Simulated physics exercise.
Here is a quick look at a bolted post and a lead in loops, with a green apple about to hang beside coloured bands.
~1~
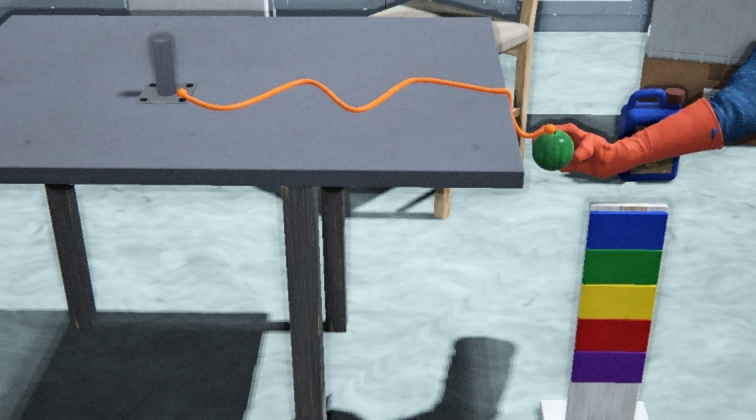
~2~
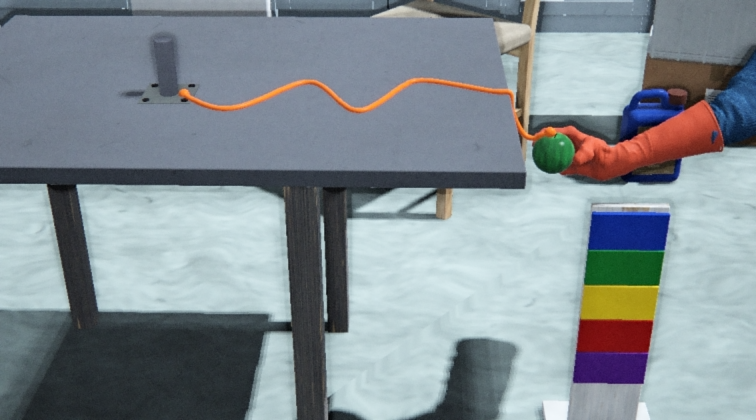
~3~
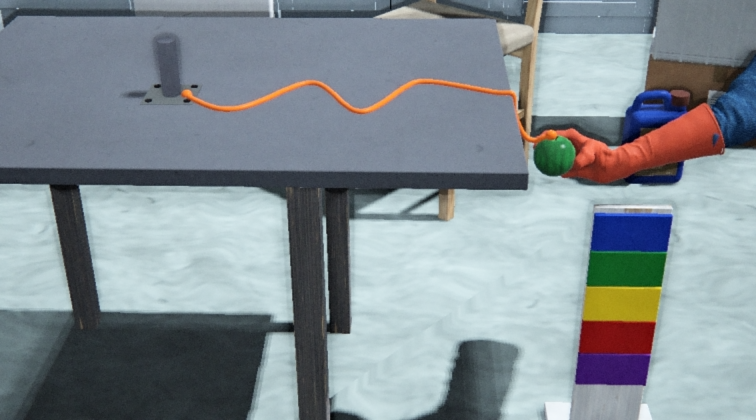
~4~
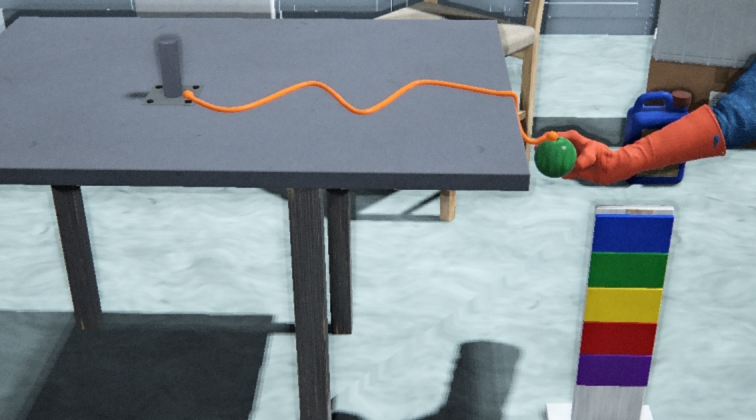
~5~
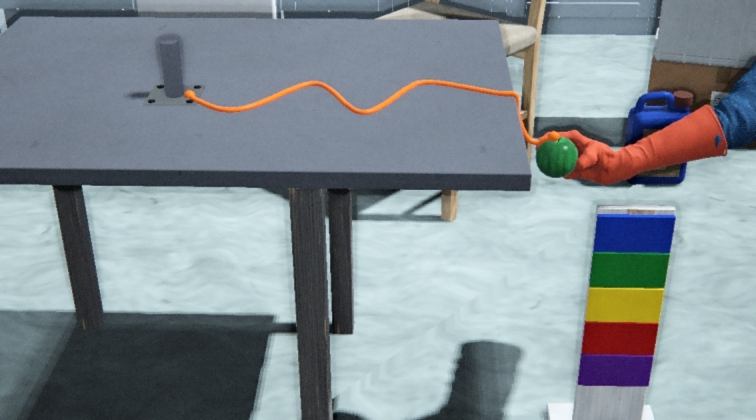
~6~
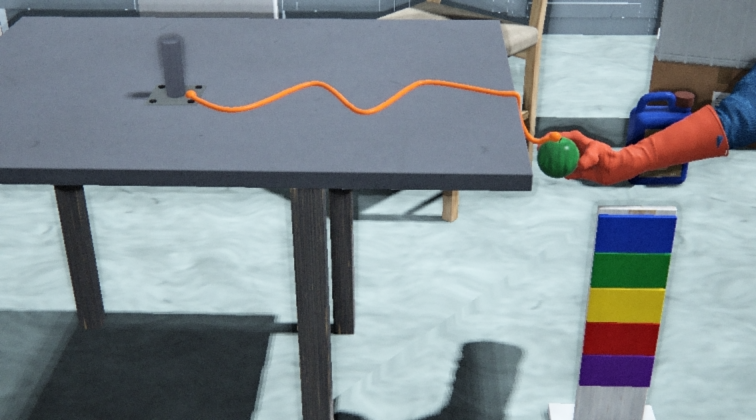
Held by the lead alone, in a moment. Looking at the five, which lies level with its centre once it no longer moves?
The yellow one lies level with its centre.
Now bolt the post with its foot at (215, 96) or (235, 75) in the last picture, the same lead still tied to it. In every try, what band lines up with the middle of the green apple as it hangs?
Case by case: Red, then red.
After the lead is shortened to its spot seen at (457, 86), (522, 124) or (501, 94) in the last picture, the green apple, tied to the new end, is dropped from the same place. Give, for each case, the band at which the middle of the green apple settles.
Lab note - try 1: Higher than all five; try 2: Green; try 3: Blue.
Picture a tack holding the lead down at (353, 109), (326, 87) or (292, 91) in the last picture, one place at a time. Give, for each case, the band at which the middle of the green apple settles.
Results, in sequence: Blue / green / green.
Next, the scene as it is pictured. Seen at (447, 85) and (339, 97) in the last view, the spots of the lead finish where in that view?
(516, 159) and (404, 97).
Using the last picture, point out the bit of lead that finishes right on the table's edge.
Pixel (404, 92).
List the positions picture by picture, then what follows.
The first picture shows green apple (553, 150); blue (627, 232); green (622, 268); yellow (618, 303); red (613, 336); purple (609, 368).
The second picture shows green apple (553, 153); lead through (210, 107) (287, 88) (344, 105) (400, 88) (480, 90).
The third picture shows green apple (554, 156).
The fourth picture shows green apple (555, 157); lead through (214, 109) (291, 90) (348, 107) (404, 90) (484, 92).
The fifth picture shows green apple (557, 157).
The sixth picture shows green apple (558, 157); lead through (217, 109) (293, 90) (351, 107) (407, 90) (487, 92).
A little later, apple near (479, 290); level with yellow.
Next, apple near (520, 301); level with yellow.
When it is over, apple near (508, 301); level with yellow. Its middle rests at the yellow band.
